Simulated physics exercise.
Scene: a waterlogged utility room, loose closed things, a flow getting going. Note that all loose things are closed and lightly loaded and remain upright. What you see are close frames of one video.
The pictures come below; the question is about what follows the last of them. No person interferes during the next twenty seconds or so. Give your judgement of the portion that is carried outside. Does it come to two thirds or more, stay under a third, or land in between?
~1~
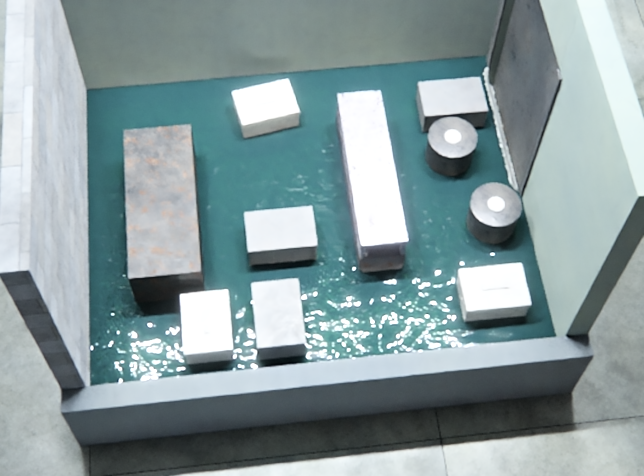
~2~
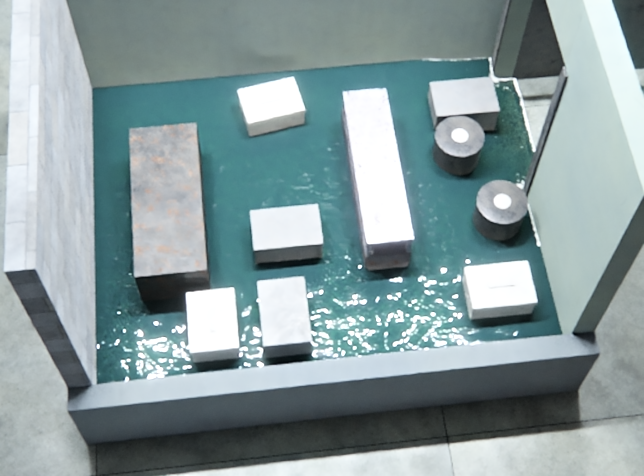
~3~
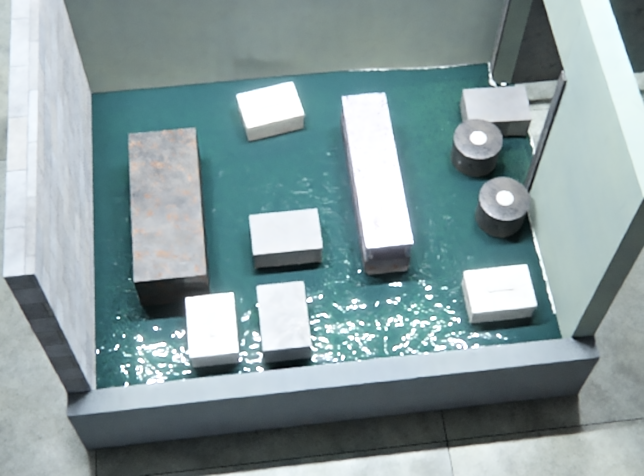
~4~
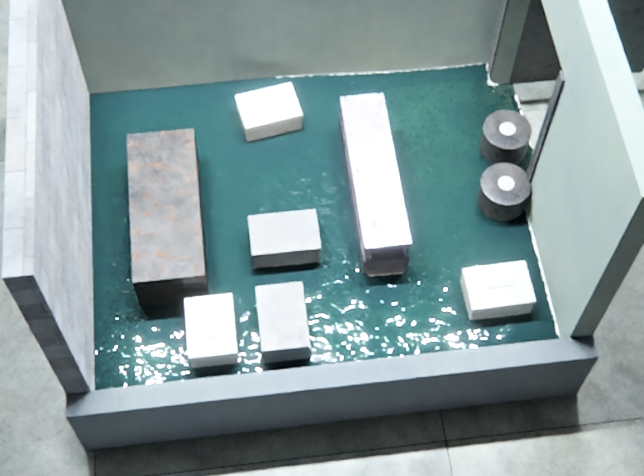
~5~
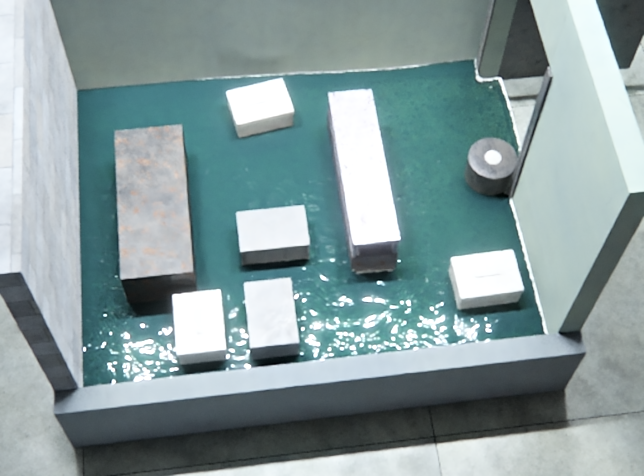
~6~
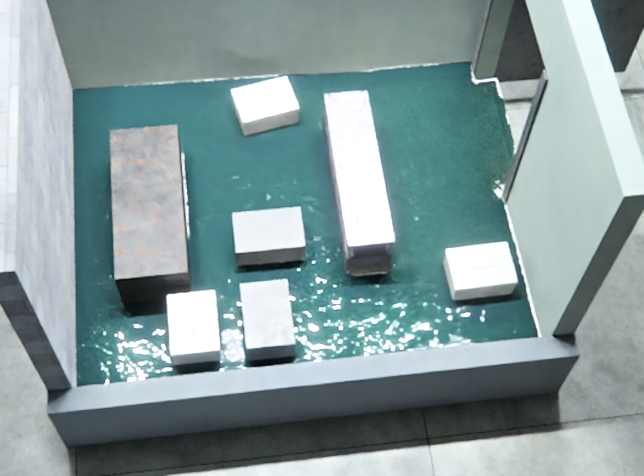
Two thirds or more.
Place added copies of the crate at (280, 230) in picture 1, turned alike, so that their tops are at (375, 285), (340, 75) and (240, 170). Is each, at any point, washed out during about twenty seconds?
In turn: Through, carried outside, no.
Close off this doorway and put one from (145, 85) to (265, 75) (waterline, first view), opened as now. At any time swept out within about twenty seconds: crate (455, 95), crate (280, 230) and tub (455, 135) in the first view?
First lost, second lost, third lost.
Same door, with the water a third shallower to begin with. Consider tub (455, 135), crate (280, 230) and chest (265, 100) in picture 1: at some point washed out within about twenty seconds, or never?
So, in the listed order, they end up flushed out, not lost and not lost.
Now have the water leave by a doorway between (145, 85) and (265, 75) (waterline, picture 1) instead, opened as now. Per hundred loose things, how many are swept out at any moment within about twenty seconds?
I'd guess around 60 percent.
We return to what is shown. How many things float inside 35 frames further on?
Counting them up gives 1.
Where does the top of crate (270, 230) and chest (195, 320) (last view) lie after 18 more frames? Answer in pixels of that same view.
Look for them around (311, 268) and (386, 314).
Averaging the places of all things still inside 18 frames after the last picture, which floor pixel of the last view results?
(346, 311).
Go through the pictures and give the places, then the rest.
The first frame shows a chest at (495, 287) floats; a chest at (266, 102) floats; 0 of 8 have shifted.
The second frame shows a chest at (501, 285) floats; a chest at (271, 100), afloat; 1 of 8 have shifted.
The third frame shows a chest at (500, 288) floats; a chest at (270, 105), afloat; 3 of 8 have shifted.
The fourth frame shows a chest at (499, 285), afloat, close to its start; a chest at (269, 105) floats; 3 of 8 have shifted.
The fifth frame shows a chest at (487, 274) floats, close to its start; a chest at (260, 101) floats, close to its start; 4 of 8 have shifted.
The sixth frame shows a chest at (482, 265), afloat, close to its start; a chest at (265, 99) floats, close to its start; 5 of 8 have shifted.
A moment on, 3 of 8 are out; 4 afloat.
Next, 6 of 8 are out; 1 afloat.
Later, 6 of 8 are out; 1 afloat.
In the end, 6 of 8 are out; 1 afloat.
